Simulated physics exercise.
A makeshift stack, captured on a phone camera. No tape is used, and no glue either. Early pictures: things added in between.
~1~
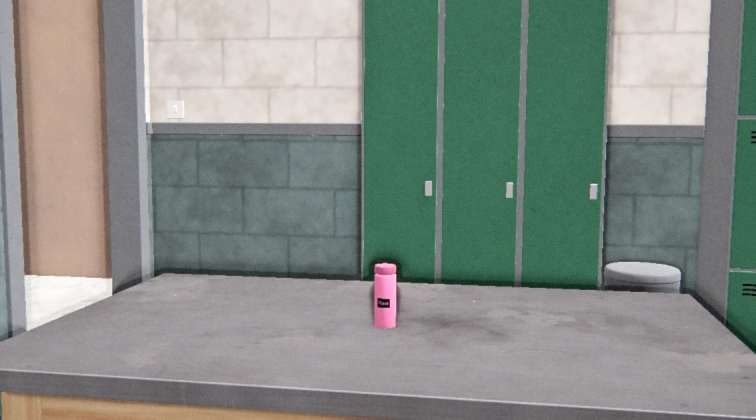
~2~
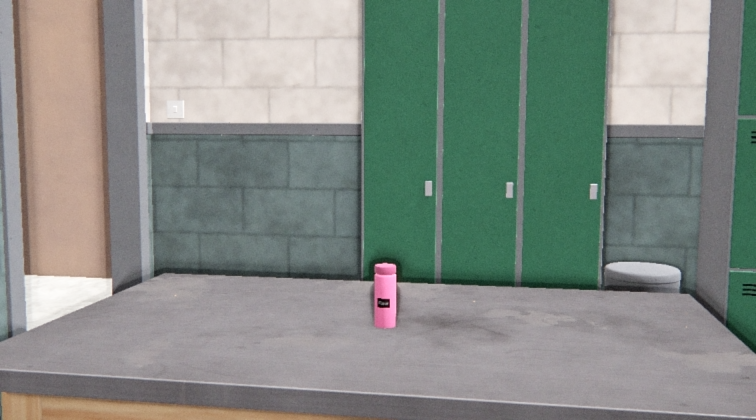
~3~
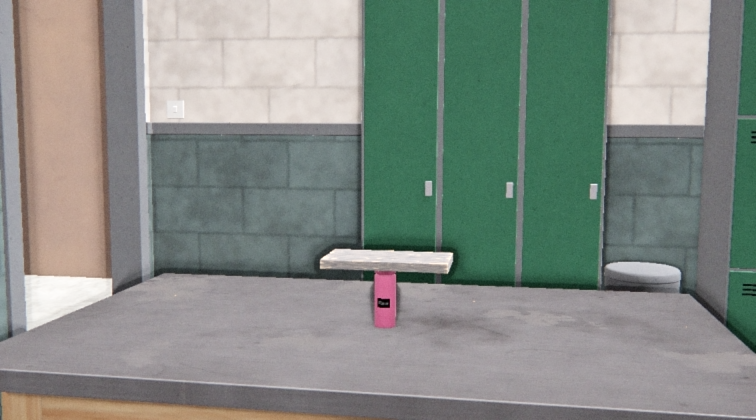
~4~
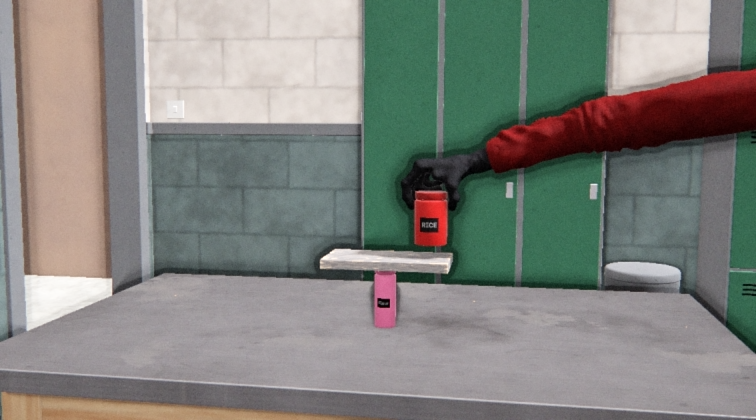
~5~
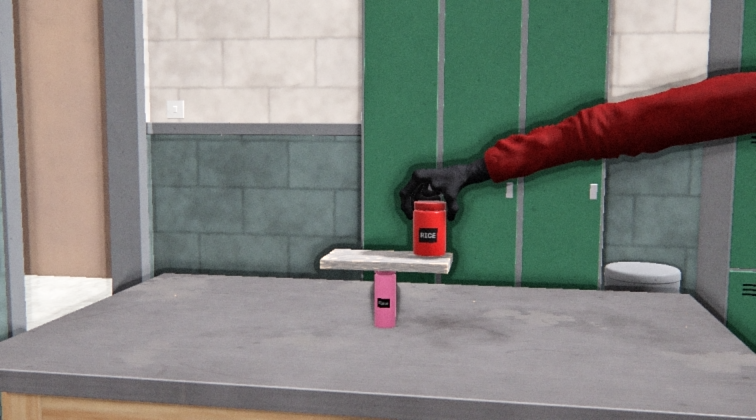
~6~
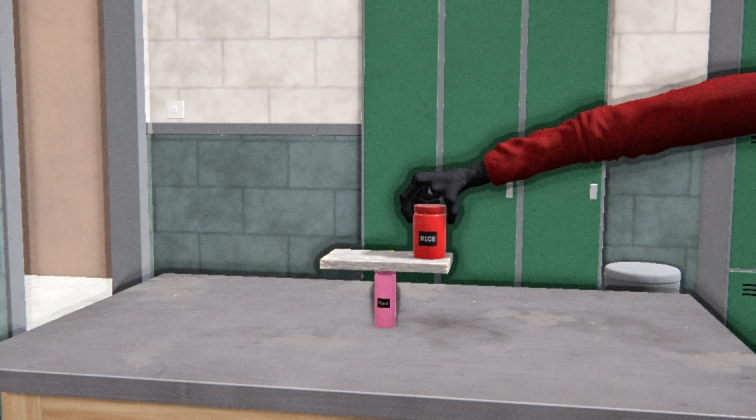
Gloved hand in a red sleeve lowering a red jar onto the right side of a board atop a pink shaker.
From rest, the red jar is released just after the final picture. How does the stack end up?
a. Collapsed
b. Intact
Collapsed (a).
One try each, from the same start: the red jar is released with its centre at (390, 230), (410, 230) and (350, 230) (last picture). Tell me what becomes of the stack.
Stands firm, topples, topples.
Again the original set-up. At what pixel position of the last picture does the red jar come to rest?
Around (481, 314).
Then, 0.40 s on from there, red jar now fallen; grey board turned 64° from how it was put.
Then, 0.80 s on from there, grey board now fallen; pink shaker on its side.
In the end, fallen, pink shaker, red jar and grey board. At the end, from the last picture's camera, red jar near (481, 314). The stack comes apart.
